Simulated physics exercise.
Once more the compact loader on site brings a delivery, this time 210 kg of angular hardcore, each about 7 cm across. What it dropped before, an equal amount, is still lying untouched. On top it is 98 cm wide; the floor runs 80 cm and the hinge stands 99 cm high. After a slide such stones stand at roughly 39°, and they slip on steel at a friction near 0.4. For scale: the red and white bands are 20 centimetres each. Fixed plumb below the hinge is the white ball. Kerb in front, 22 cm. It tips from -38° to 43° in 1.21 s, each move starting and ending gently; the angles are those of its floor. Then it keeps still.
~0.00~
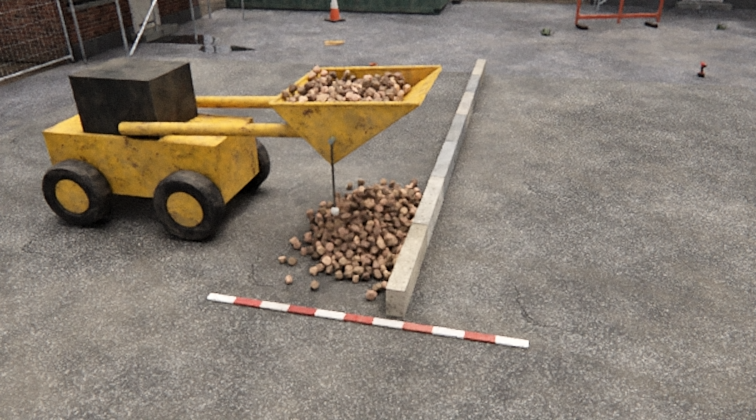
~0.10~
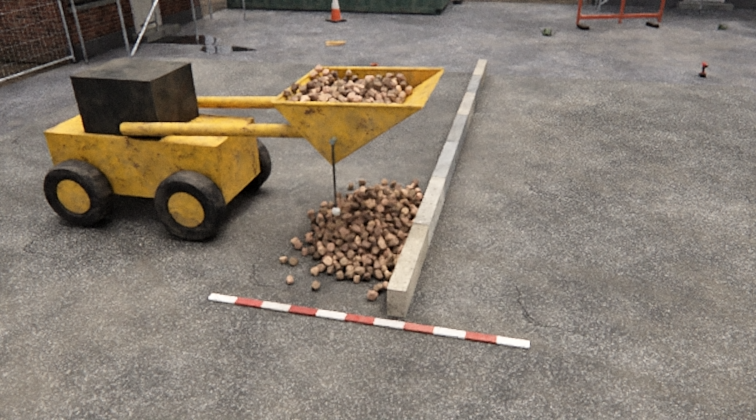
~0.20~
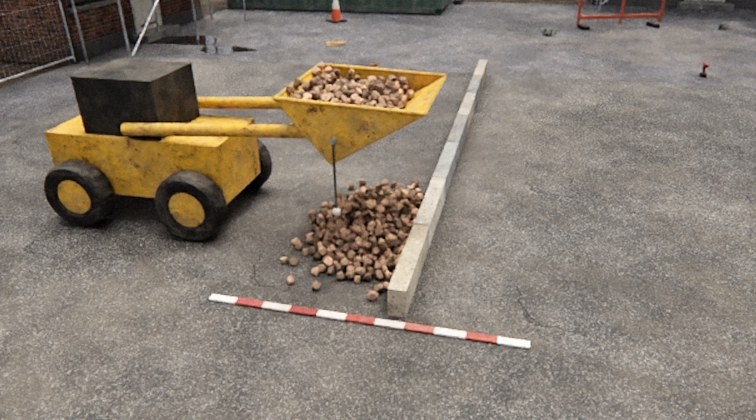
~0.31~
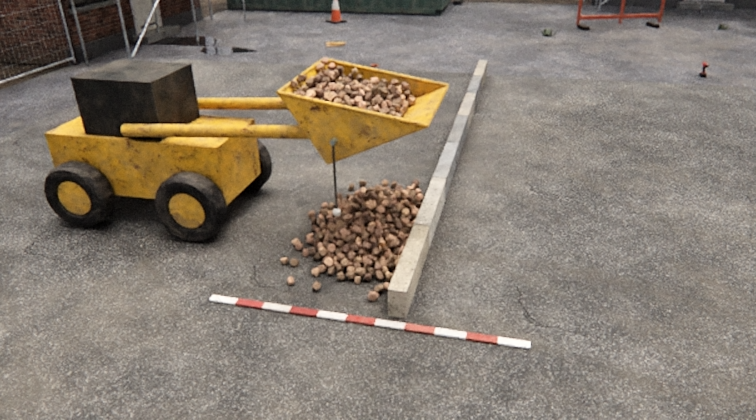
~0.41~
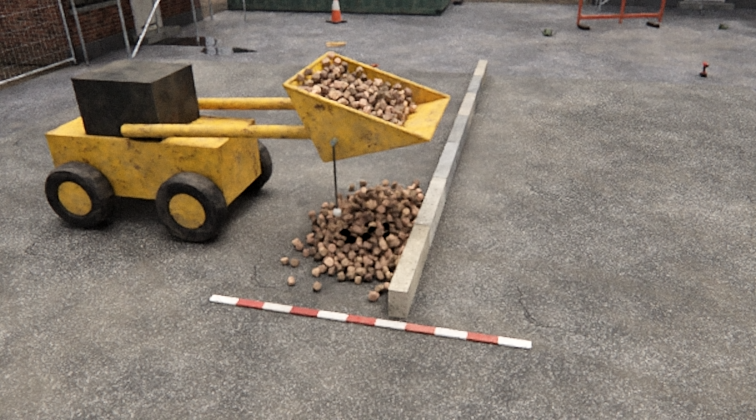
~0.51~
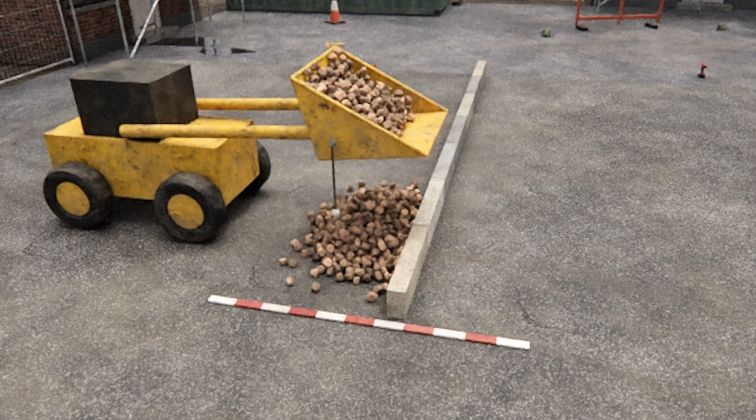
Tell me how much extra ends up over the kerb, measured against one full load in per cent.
The extra comes to about 59 percent of a load.
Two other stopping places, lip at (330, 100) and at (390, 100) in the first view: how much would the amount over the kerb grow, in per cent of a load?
Case one about 0 %, case two about 15 %.
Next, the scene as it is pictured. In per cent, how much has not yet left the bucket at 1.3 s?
Around 55 in a hundred.
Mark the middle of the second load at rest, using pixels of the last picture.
I'd say close to (446, 232).
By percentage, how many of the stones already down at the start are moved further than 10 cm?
0 %.
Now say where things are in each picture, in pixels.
The first picture shows lip at (419, 104), floor tilted -38°, highest stones at (364, 78). The earlier load is highest near (381, 199), 21 cm above ground level, 100 % on this side of the kerb.
In the second picture, the bucket is at -36°, its lip at (422, 107); the top of the load is at (359, 77); the stones move at 0.1 m/s on average.
In the third picture, the bucket is at -32°, its lip at (425, 114); the top of the load is at (327, 75); the stones move at 0.2 m/s on average.
The fourth picture shows lip at (428, 126), floor tilted -25°, highest stones at (325, 72); the stones move at 0.3 m/s on average.
In the fifth picture, the bucket is at -17°, its lip at (430, 140); the top of the load is at (330, 67); the stones move at 0.3 m/s on average.
In the sixth picture, the bucket is at -7°, its lip at (428, 156); the top of the load is at (333, 63); the stones move at 0.3 m/s on average.
After 0.9 s the floor is at 31°; in per cent of one load, 100 in the bucket, 100 on this side of the kerb; the foremost stones are at (415, 210).
After 1.3 s the floor is at 43°; in per cent of one load, 56 in the bucket, 136 on this side of the kerb, 8 over the kerb; the foremost stones are at (450, 227).
After 1.7 s the floor is at 43°; in per cent of one load, 9 in the bucket, 145 on this side of the kerb, 46 over the kerb; the foremost stones are at (524, 238).
After 4.1 s the floor is at 43°; in per cent of one load, 0 in the bucket, 141 on this side of the kerb, 59 over the kerb; the foremost stones are at (566, 236). Net gain over the kerb, 59.
